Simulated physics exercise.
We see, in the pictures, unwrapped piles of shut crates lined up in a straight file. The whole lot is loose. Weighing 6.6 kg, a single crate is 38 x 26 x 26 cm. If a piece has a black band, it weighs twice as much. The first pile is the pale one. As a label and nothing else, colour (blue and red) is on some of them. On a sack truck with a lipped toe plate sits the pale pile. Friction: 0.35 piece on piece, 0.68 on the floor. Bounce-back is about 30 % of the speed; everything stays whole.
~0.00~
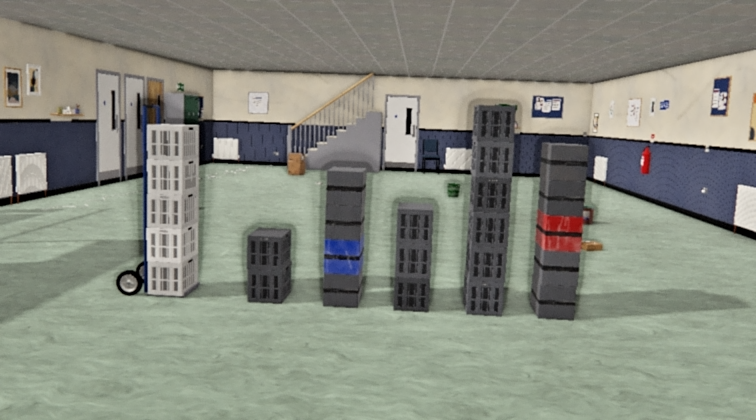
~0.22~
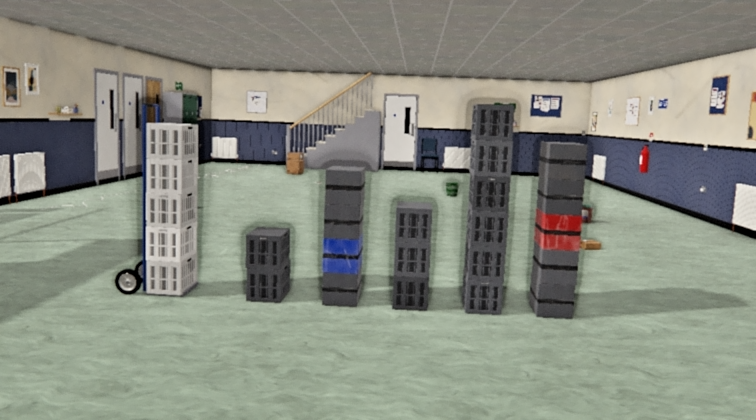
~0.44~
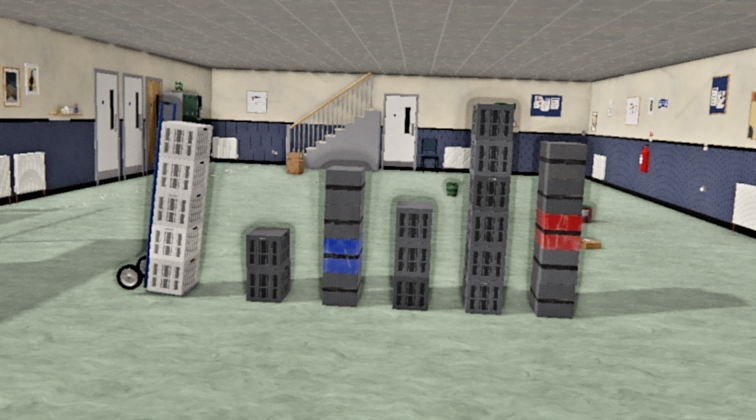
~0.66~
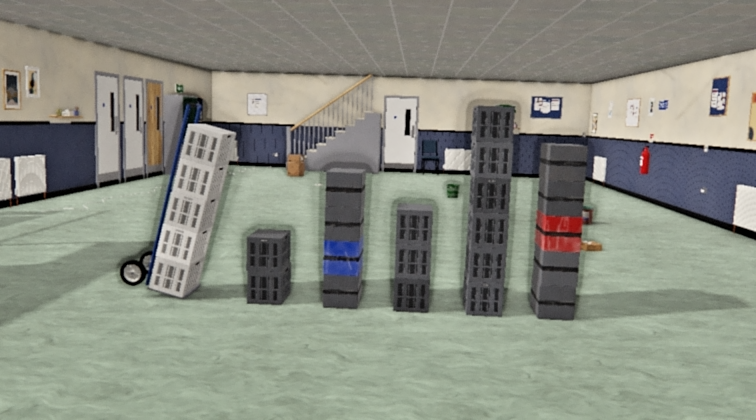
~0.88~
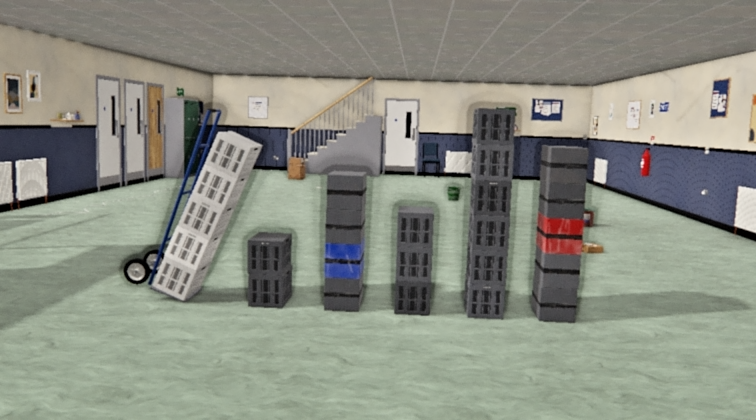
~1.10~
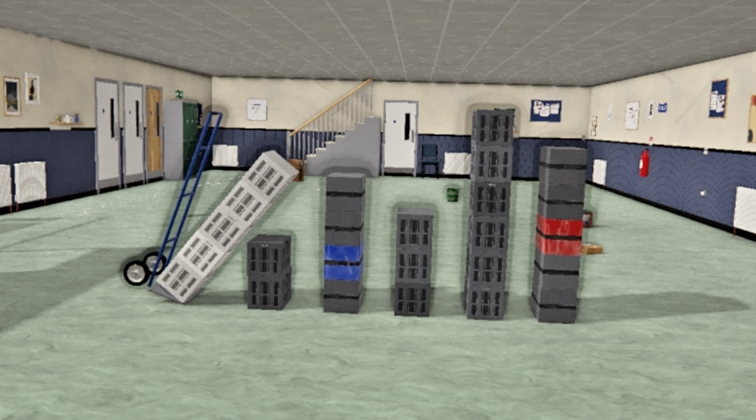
A pale stack of crates on a blue wheeled hand truck stands at the left of a row in a hall with a pale green floor, seen from the front by a nearly still camera. To its right stand five dark stacks of differing heights, one with a blue band and one with red. The truck tilts rightward, then nearly stops while the pale stack leans farther, separating from its frame.
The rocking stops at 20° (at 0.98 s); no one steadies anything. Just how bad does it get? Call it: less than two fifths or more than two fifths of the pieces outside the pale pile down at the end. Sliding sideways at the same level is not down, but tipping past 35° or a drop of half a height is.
Less than two fifths.
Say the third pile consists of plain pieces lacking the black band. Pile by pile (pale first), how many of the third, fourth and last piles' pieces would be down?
Then the third pile would have 3 down, the fourth 0, and the last 0.
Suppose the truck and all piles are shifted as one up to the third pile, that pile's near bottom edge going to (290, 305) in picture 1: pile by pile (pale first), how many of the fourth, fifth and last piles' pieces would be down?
That would give fourth 0, fifth 0 and last 0.
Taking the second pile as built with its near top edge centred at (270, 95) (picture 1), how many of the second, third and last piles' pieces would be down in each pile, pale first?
Down by pile: Second 6, third 4, last 5.
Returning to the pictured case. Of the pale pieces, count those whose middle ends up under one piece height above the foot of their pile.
Pale pieces: 2.
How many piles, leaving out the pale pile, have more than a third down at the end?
All told, the figure is 0.
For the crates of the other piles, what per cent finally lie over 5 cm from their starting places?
Share: 10 in a hundred.
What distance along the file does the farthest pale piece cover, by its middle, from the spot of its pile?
Distance: Near 110 cm.
Around 1.20 s, 5 of the pale pile down; none of the 20 other crates down.
Around 1.44 s, 5 of the pale pile down; none of the 20 other crates down, 3 disturbed.
Finally (2.1 s), 5 of the pale pile down; none of the 20 other crates down, 4 disturbed; blue crate unmoved; red crate unmoved. That is 0 per cent. Seen by the last camera, middles, blue crate near (347, 258), red crate near (558, 234).
